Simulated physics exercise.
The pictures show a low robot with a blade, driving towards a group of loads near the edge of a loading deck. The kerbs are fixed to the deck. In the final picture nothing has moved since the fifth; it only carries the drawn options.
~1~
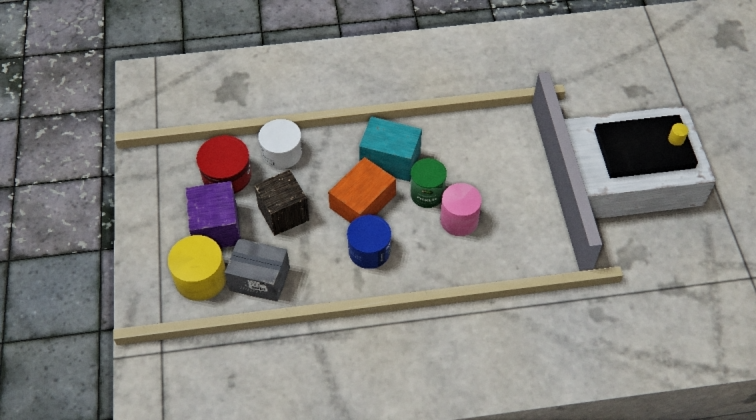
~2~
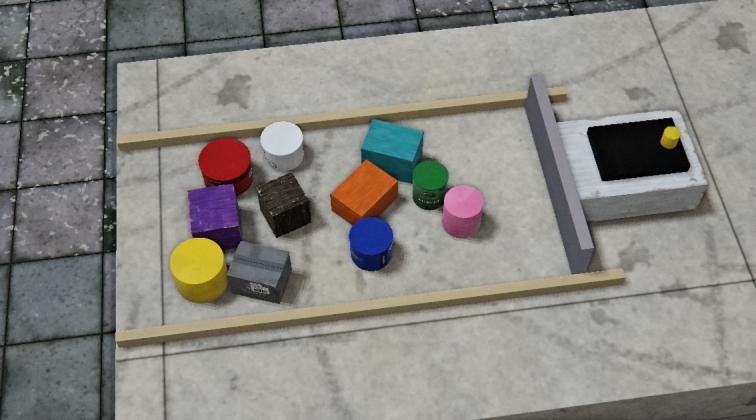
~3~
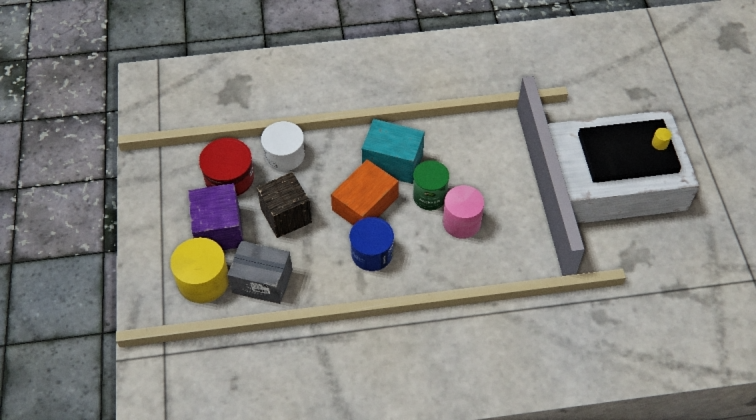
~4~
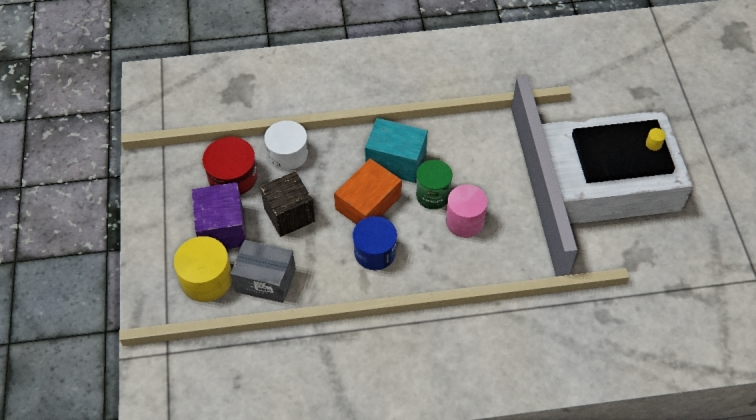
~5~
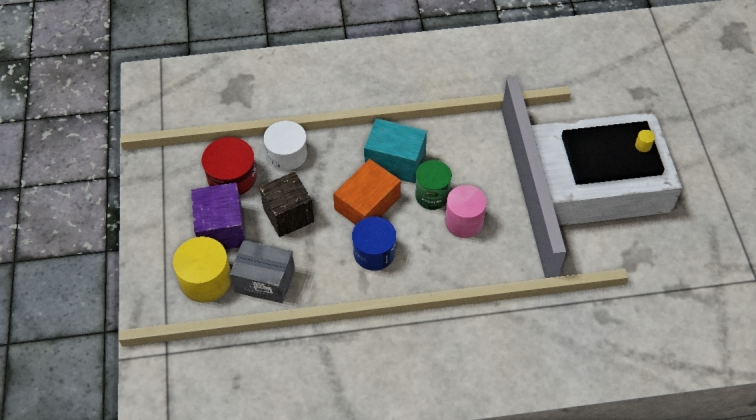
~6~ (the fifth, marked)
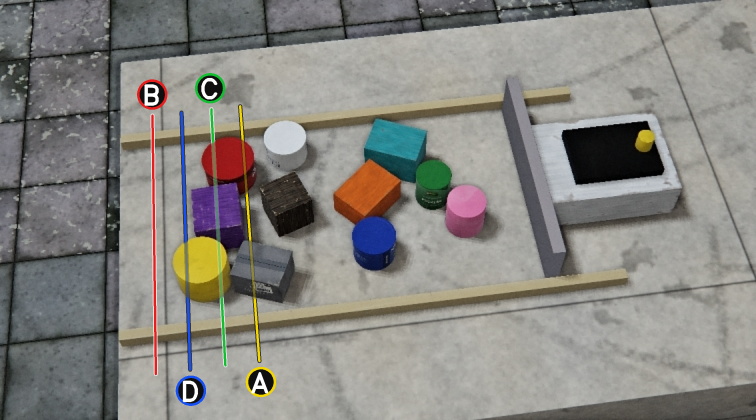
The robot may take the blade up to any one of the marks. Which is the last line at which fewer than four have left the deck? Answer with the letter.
Up to line C.
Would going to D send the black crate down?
By then, yes.
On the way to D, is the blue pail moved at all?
Yes.
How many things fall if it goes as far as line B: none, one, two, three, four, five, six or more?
Six or more.
On the marked copy, A at (249, 223); B at (154, 234); C at (218, 227); D at (186, 230).
With C. Early on, robot (494, 165); turquoise crate (375, 155); blue pail (369, 246).
Further on, robot (380, 178); purple crate (161, 226); yellow canister (188, 270).
At the end, robot (290, 188); purple crate over the edge; black crate over the edge; three fallen.
As for the rest, A is within the limit but short; B drops six; D drops five.
